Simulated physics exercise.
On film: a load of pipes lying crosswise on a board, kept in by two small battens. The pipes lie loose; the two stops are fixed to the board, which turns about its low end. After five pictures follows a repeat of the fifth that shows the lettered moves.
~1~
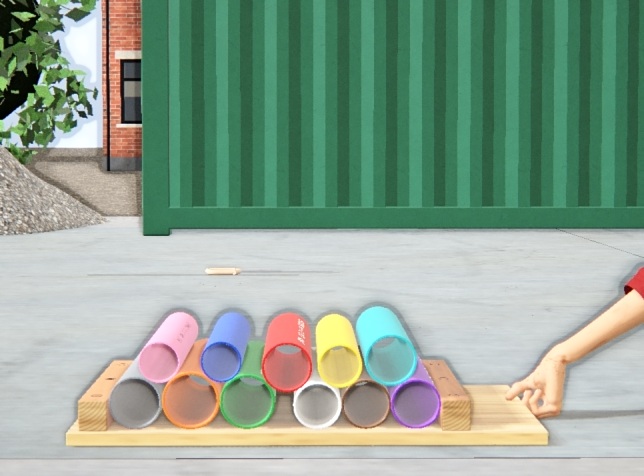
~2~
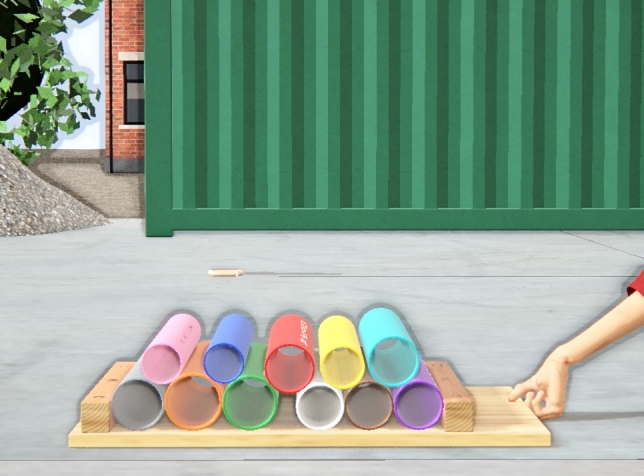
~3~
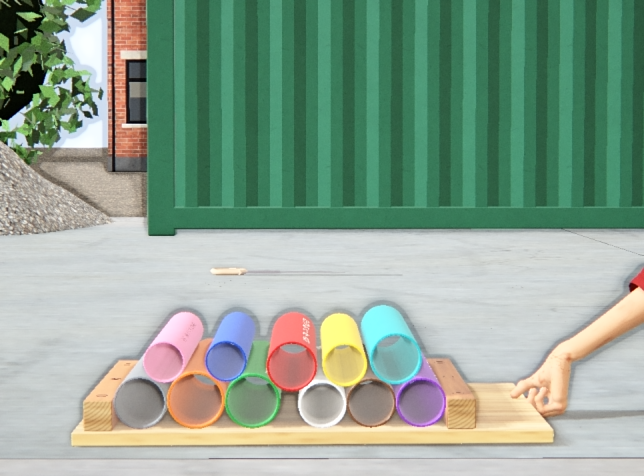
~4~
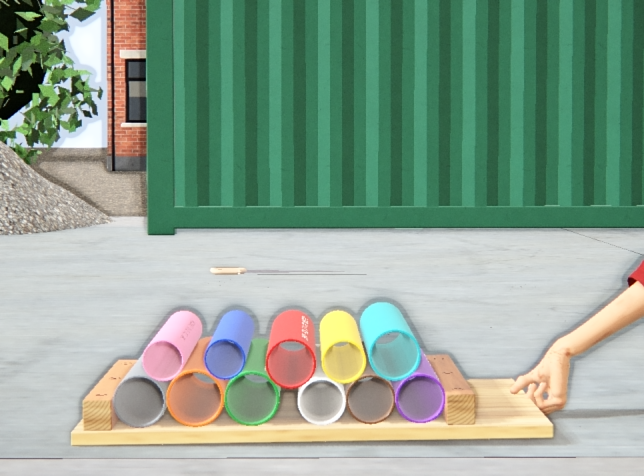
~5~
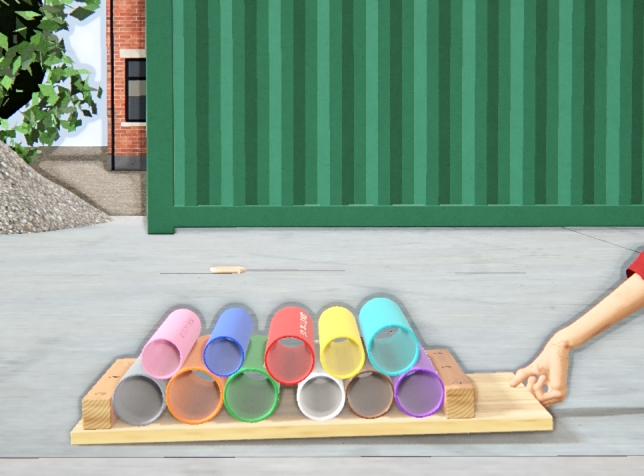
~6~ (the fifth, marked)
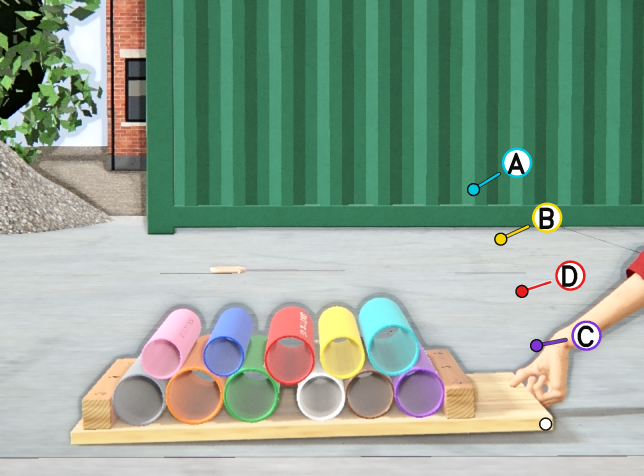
On a paved yard before a green metal container, a hand at the right end of a board loaded with coloured pipes shifted it slightly right, then raised that end a little.
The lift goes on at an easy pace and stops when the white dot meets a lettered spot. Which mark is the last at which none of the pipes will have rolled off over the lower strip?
Mark B is as high as it can go.
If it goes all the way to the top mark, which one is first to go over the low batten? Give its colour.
The pink one.
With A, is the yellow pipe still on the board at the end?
No.
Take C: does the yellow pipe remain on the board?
Yes.
On the marked copy, A at (473, 190); B at (501, 239); C at (536, 346); D at (522, 291); the white dot at (546, 424).
Taking B. A third of the way, board at 16°.
Two thirds of the way, board at 25°.
When it is over, board at 25°, none over the low batten.
As for the rest, A five over the low batten; C none over the low batten; D none over the low batten.
